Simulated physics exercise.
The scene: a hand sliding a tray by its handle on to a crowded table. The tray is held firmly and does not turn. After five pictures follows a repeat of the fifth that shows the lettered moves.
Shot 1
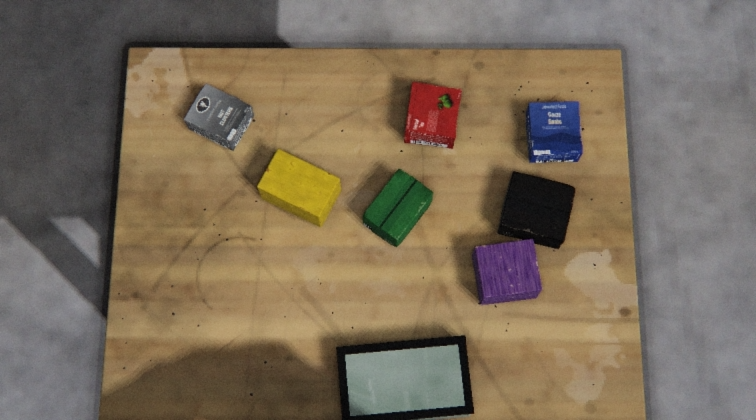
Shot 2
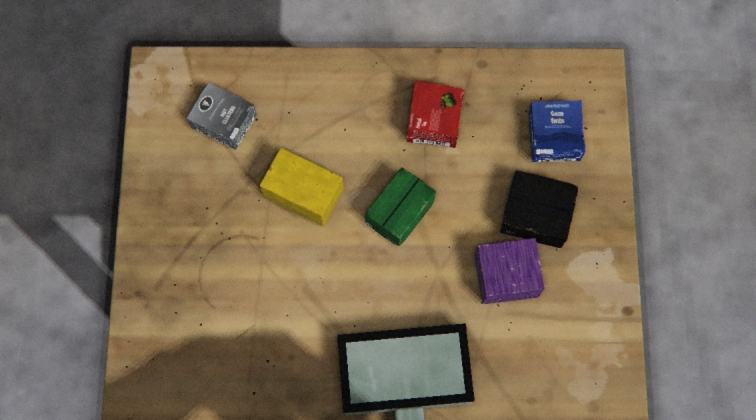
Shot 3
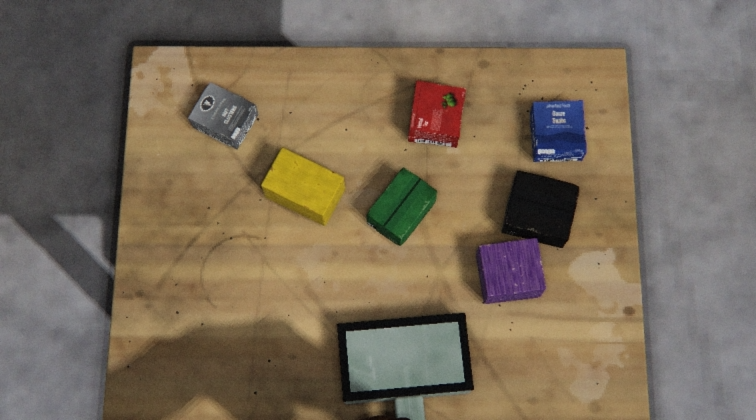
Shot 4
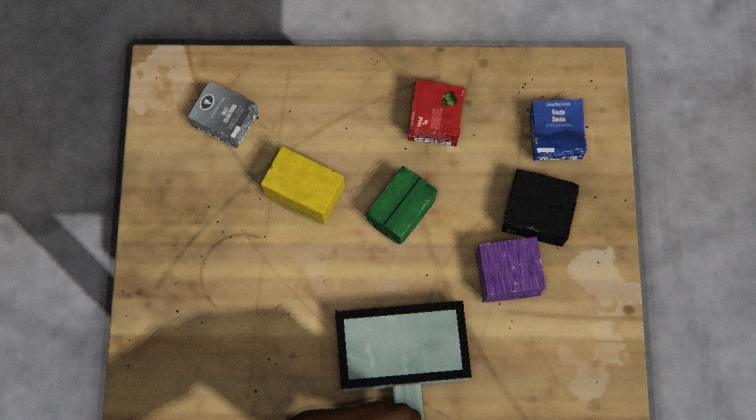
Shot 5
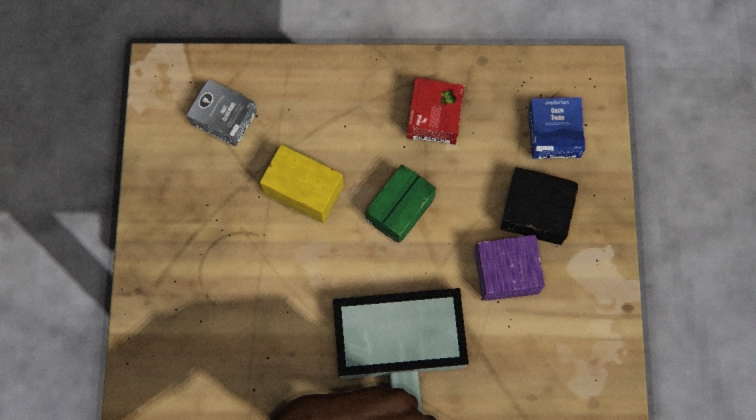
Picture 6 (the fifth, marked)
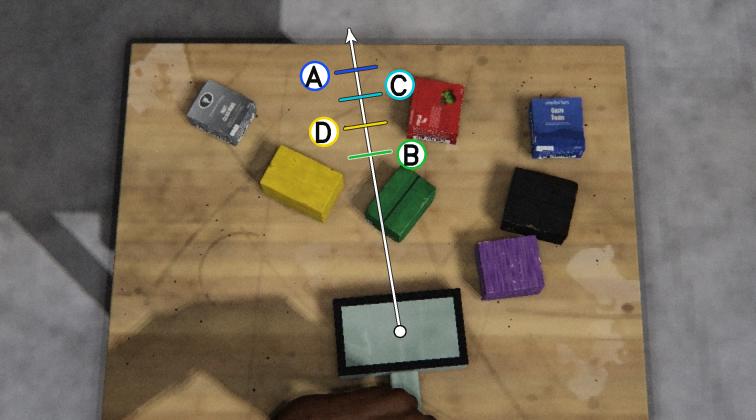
A hand sliding a black-framed tray by its handle slowly up a wooden table scattered with colourful blocks and small packets.
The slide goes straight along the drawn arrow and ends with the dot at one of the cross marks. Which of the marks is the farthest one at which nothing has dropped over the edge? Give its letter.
Stop at C.
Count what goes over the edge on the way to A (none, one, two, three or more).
One.
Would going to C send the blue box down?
By then, no.
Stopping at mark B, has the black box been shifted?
No.
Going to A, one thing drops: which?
The green box goes over.
On the marked copy, A at (356, 70); B at (371, 155); C at (361, 97); D at (365, 125); the arrow from (400, 332) to (349, 29); the white dot at (400, 332).
With C. Early on, tray (385, 247); green box (401, 175); blue box (556, 129).
Further on, tray (371, 164); red packet (455, 91); green box (400, 104).
At the end, tray (361, 103); green box (390, 47); red packet (456, 91); nothing has fallen.
As for the rest, A drops the green box; B is safe but short; D is safe but short.
